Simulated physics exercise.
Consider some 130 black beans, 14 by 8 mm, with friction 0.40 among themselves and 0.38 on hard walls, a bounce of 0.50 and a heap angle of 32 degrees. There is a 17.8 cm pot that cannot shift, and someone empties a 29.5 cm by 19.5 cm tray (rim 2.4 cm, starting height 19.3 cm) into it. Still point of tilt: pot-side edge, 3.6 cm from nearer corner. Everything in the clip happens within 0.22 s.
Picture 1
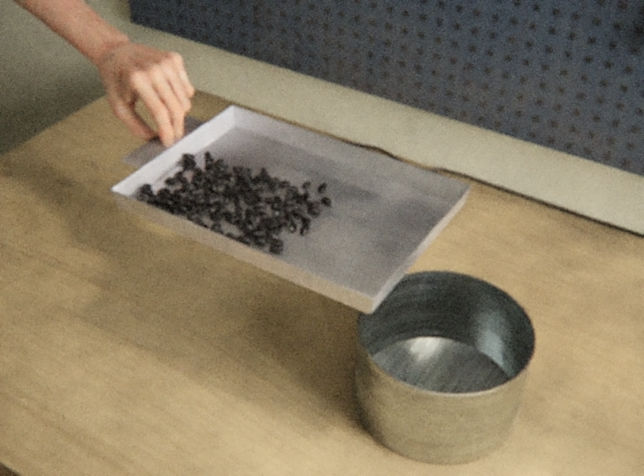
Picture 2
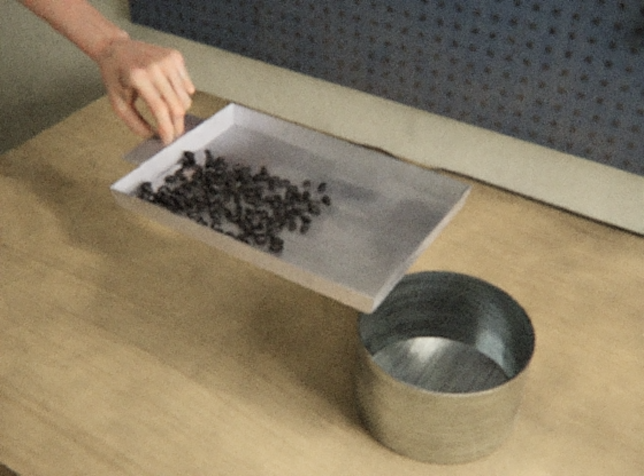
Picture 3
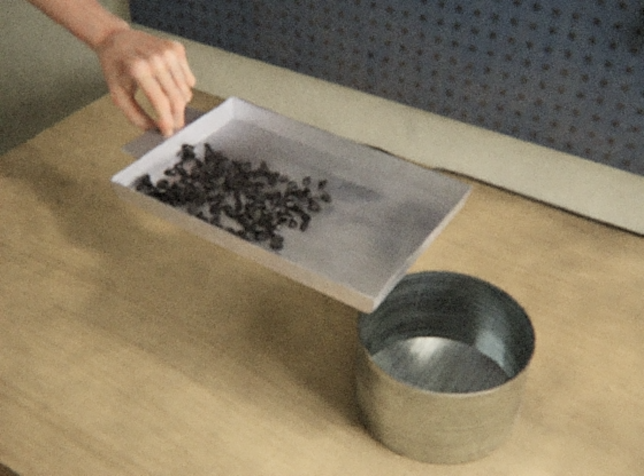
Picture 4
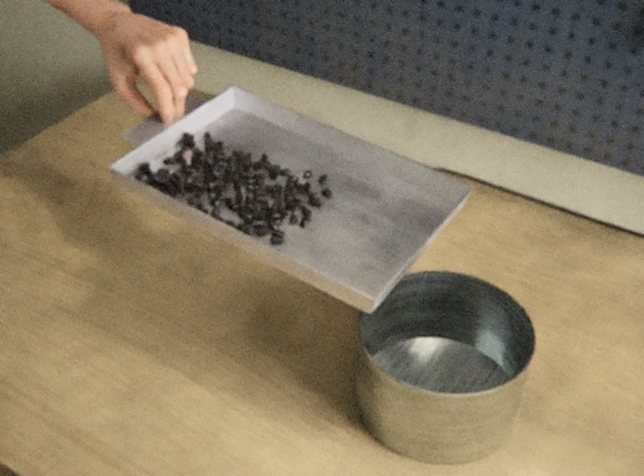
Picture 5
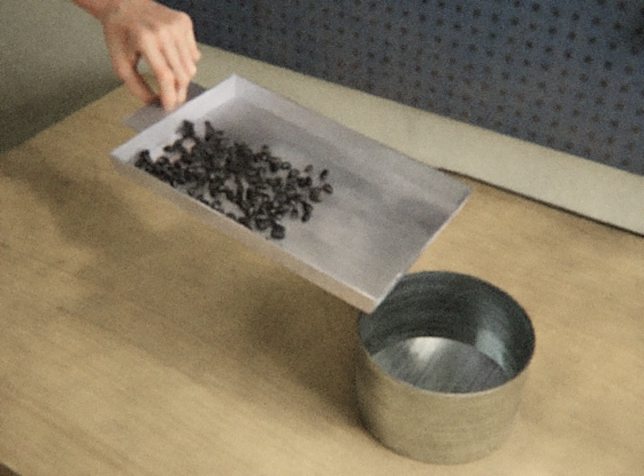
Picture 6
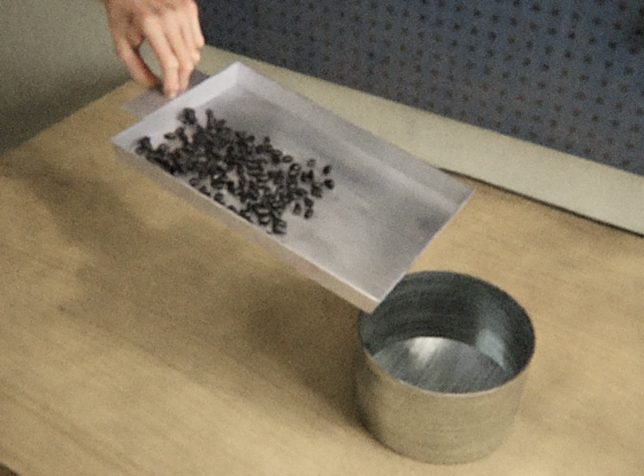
On a wooden table, a hand gradually tilts a tray of black beans beside a metal pot.
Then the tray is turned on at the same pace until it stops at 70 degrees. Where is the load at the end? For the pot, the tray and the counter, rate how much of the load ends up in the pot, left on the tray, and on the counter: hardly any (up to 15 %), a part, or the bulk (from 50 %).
Pot: A part; tray: The bulk; counter: Hardly any.
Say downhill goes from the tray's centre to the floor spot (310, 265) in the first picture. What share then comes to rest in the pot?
Roughly 0 percent of them.
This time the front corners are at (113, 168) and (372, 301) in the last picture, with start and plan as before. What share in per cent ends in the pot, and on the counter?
Pot 0 % / counter 60 %.
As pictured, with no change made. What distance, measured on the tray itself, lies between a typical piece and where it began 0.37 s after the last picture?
7 cm.
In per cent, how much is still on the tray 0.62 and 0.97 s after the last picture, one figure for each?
Around 90 first, about 60 after.
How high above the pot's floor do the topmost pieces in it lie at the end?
Around 1.0 cm above the floor.
Then, 0.37 s after the last picture, tilt 40 degrees; the tray holds 100 %, the pot 0 %.
Then, 0.62 s after the last picture, tilt 59 degrees; the tray holds 90 %, the pot 0 %.
Then, 0.97 s after the last picture, tilt 70 degrees; the tray holds 60 %, the pot 35 %.
In the end, pot 35 %, tray 60 %, counter 5 %.
